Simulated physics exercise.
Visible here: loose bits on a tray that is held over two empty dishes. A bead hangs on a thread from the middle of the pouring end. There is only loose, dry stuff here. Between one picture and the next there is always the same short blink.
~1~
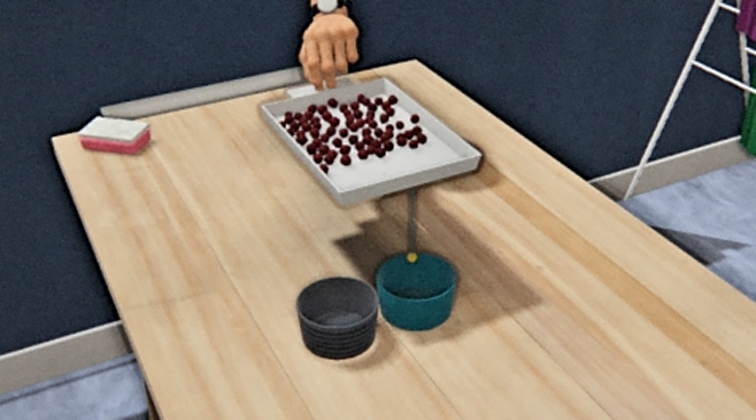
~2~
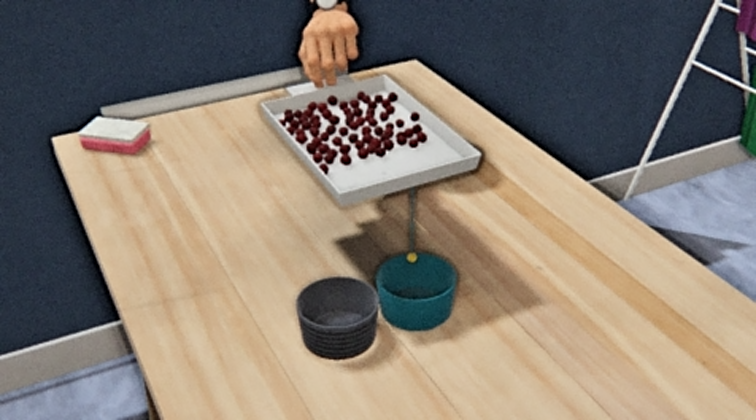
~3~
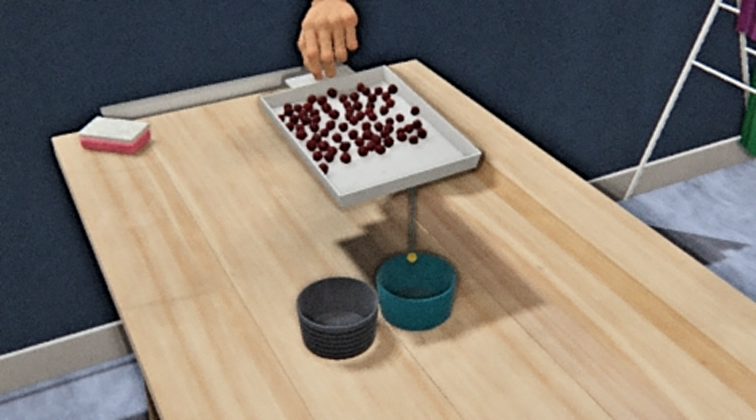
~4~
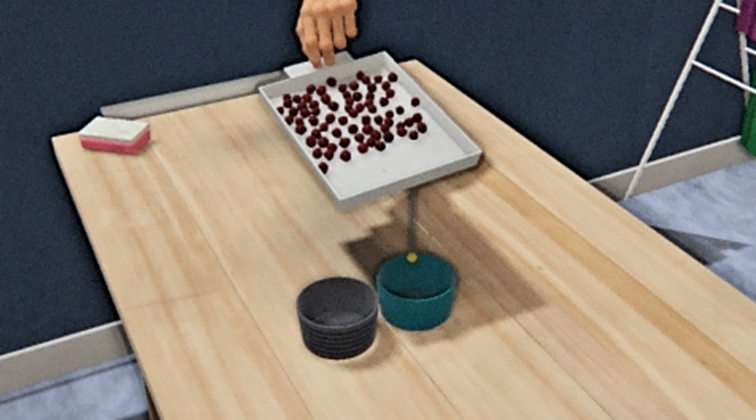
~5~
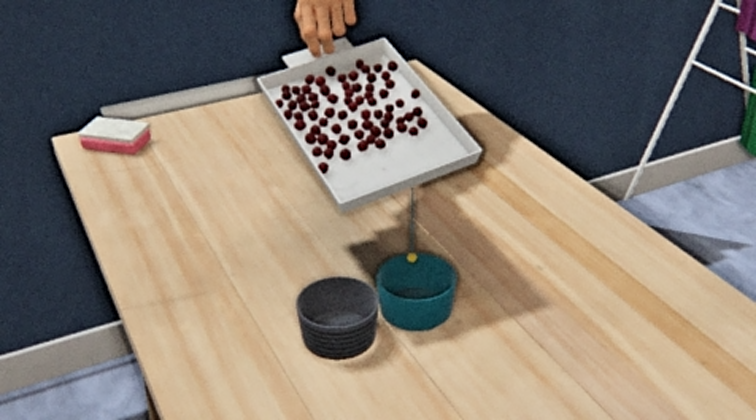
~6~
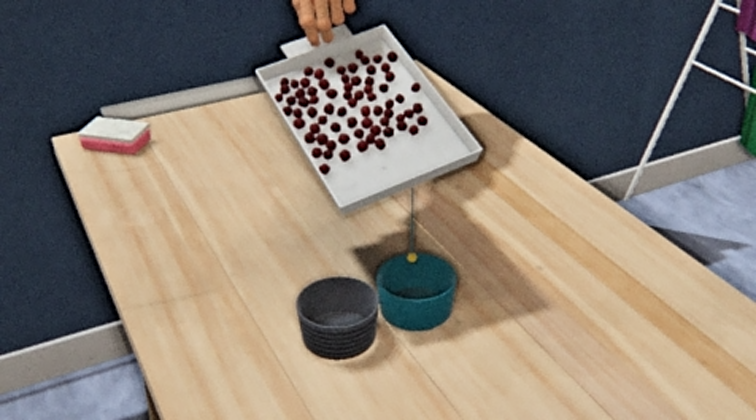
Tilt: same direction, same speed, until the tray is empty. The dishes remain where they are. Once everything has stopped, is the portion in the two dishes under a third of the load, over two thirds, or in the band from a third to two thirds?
Counting both dishes, they collect beyond two thirds of the pieces.
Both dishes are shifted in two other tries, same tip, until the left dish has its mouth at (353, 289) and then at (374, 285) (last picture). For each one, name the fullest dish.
First placement: The leftmost one; second placement: The leftmost one.
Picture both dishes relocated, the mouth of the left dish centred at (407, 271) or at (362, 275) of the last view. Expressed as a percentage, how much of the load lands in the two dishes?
Around 10 and around 40 per cent, in that order.
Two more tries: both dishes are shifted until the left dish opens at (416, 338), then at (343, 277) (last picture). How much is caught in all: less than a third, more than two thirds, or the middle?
At the first spot I'd expect below one third, and at the second spot in the middle band.
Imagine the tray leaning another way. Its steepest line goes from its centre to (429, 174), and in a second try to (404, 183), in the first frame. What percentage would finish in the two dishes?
I'd say roughly 20 percent with the first slope, 30 percent with the other.
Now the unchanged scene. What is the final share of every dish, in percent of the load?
For the left dish 70 per cent, for the right dish 10.
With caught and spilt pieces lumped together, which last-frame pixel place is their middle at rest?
Once nothing moves, the middle sits near (345, 331).
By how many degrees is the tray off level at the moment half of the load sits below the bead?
115°, roughly.
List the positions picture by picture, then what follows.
The first picture shows corners of the pouring end at (342, 190) and (476, 154), level; middle of the load at (354, 128), dried cherries; left dish at (355, 340); right dish at (436, 312); bead on its thread at (412, 257).
The second picture shows corners of the pouring end at (342, 191) and (476, 153), level; middle of the load at (354, 126).
The third picture shows corners of the pouring end at (342, 193) and (476, 152), tipped barely, lowest at the left corner; middle of the load at (354, 121).
The fourth picture shows corners of the pouring end at (342, 196) and (477, 151), tipped a little, lowest at the left corner; middle of the load at (353, 114).
The fifth picture shows corners of the pouring end at (342, 200) and (477, 149), tipped a little, lowest at the left corner; middle of the load at (353, 107).
The sixth picture shows corners of the pouring end at (342, 203) and (477, 148), tipped clearly, lowest at the left corner; middle of the load at (352, 103), about a third on the move; left dish at (355, 340); right dish at (436, 312).
Soon, tray tipped steeply; nearly all on the tray; a small part in the air.
A while on, tray tipped past a quarter turn; most on the tray; a small part in the left dish; a small part outside both.
Towards the end, tray tipped past a quarter turn; most in the left dish; a small part in the right dish; about a quarter outside both.
Finally, tray tipped past a quarter turn; most in the left dish; a small part in the right dish; about a quarter outside both.
